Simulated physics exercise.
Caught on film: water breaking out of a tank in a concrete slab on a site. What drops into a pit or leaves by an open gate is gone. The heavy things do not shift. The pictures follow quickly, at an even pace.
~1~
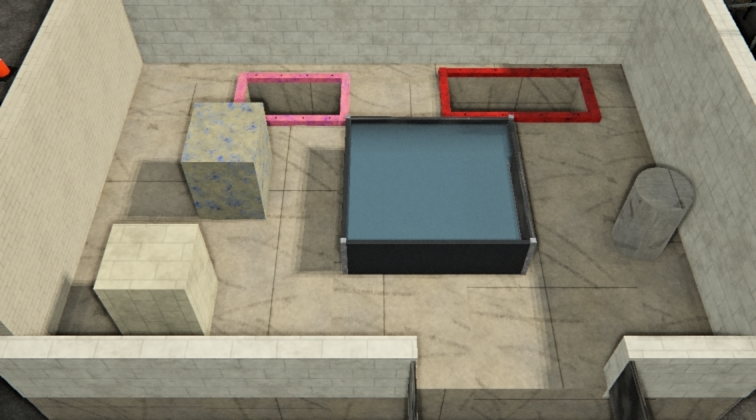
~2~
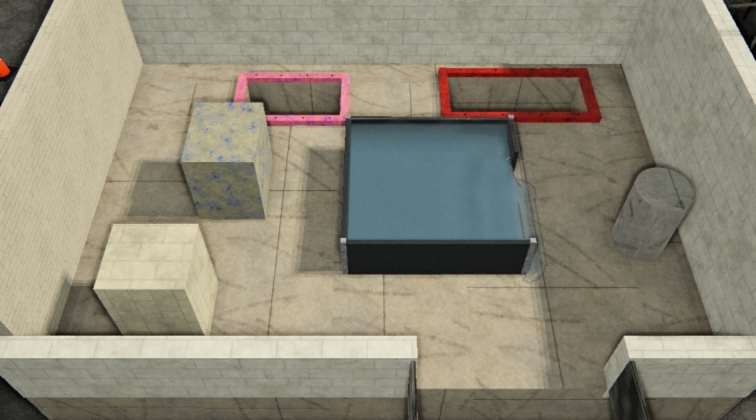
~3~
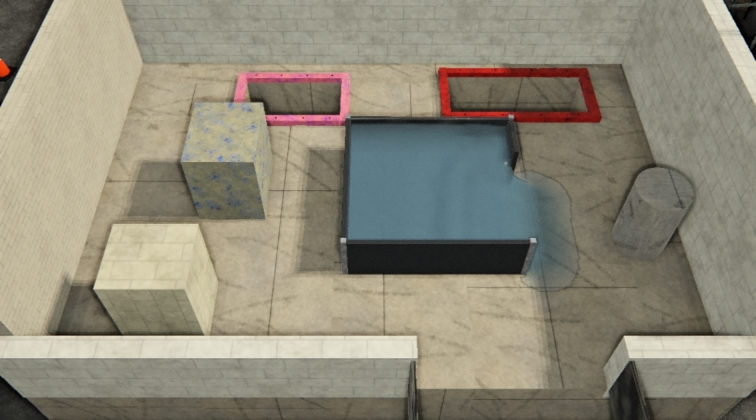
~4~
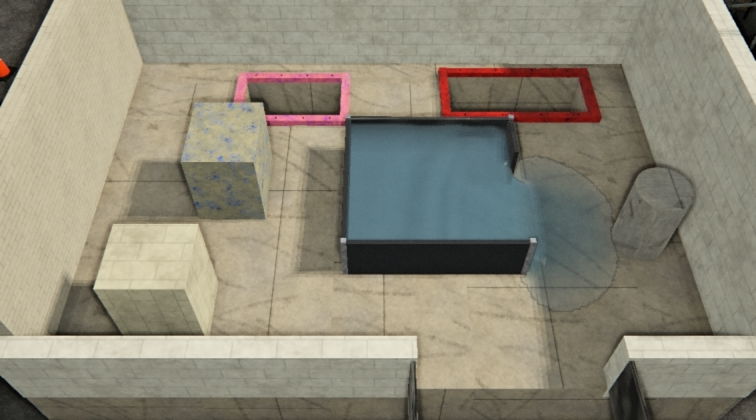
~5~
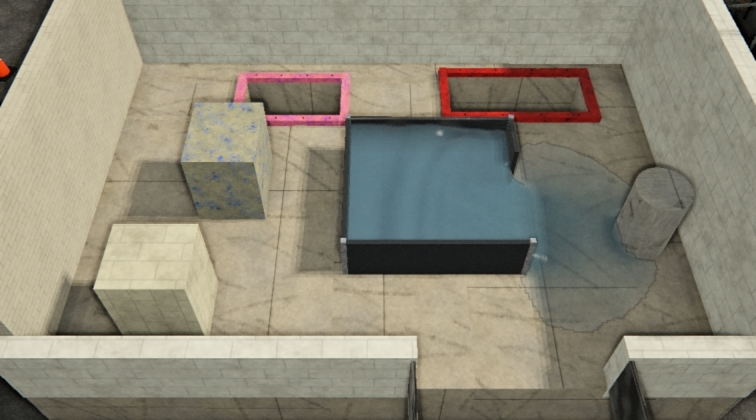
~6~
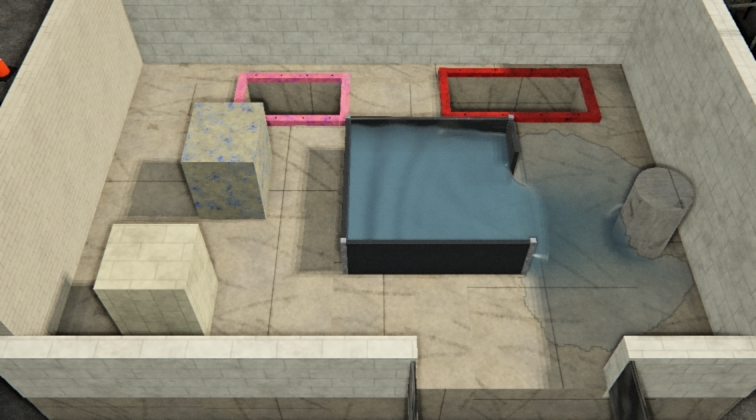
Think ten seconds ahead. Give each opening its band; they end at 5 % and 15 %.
The gate takes over 15 %; the pink pit takes under 5 %; the red pit takes from 5 to 15 %.
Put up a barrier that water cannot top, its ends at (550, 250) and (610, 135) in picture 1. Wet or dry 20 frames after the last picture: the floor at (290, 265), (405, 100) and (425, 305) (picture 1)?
One after the other: Dry, free of water, clear.
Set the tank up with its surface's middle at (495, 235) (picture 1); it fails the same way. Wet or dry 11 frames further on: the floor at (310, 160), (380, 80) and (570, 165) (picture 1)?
In that order: Clear, not flooded, wet.
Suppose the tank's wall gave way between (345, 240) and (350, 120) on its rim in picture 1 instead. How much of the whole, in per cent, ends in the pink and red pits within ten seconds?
Roughly, in per cent: Pink 12, red 0.
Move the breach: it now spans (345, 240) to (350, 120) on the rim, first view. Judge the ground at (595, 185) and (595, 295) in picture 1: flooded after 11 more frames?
In that order: No water, clear.
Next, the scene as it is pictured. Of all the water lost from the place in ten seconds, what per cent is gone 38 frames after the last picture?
I make it 65 per cent.
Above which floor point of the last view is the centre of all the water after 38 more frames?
Roughly at (501, 210).
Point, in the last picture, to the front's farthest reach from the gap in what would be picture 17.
Near (616, 66).
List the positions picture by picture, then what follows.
The water tank at (433, 179) is whole and still, in the first picture.
The front is at (532, 275), out from the gap at (515, 217), in the second picture.
Water pours out at (515, 218) and has run to (562, 279), in the third picture.
The front is at (601, 201), out from the gap at (515, 218), in the fourth picture.
The front is at a hidden place, out from the gap at (515, 218), in the fifth picture.
The front is at a hidden place, out from the gap at (515, 218), in the sixth picture.
A moment on, water covers 20 % of the floor; the gate 0 %, the pink pit 0 %, the red pit 0 %.
Next, water covers 25 % of the floor; the gate 0 %, the pink pit 0 %, the red pit 0 %.
Then, water covers 45 % of the floor; the gate 2 %, the pink pit 0 %, the red pit 2 %.
Later, water covers 65 % of the floor; the gate 12 %, the pink pit 0 %, the red pit 8 %.
In the end, water covers 85 % of the floor; the gate 23 %, the pink pit 0 %, the red pit 9 %.
